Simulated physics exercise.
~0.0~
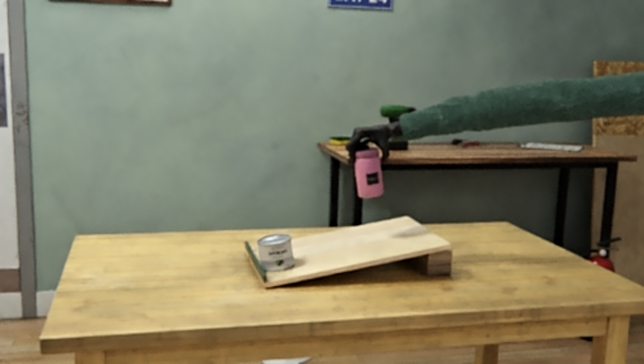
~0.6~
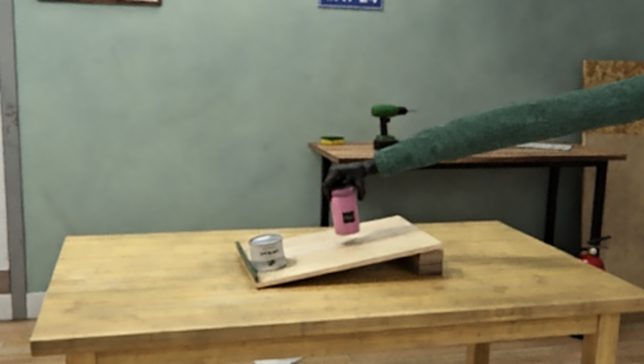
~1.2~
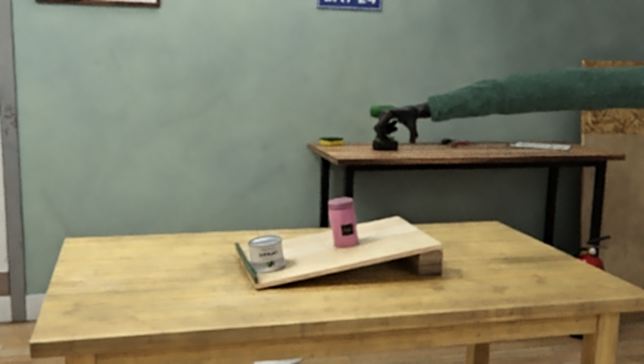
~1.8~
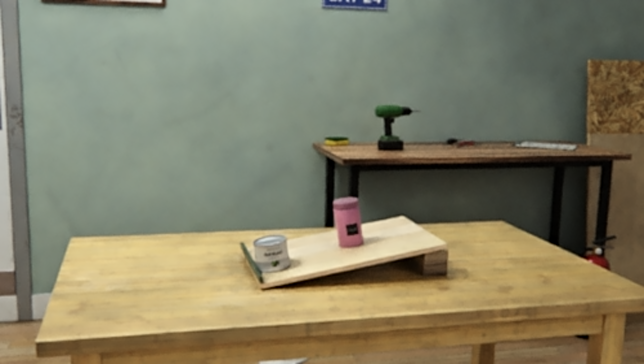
In a workshop-like room, a wooden board slopes down to the left on a table, its raised end propped on a block and a small white tub sitting near its low end. A hand in a dark glove, its arm in a green sleeve, reaches in from the right holding a pink jar above the board. It lowers the jar onto the slope, then lets go and draws back toward the right. The jar stays where it was placed, leaning slightly with the incline. Once the arm is gone, the jar and tub both rest unmoved on the board.
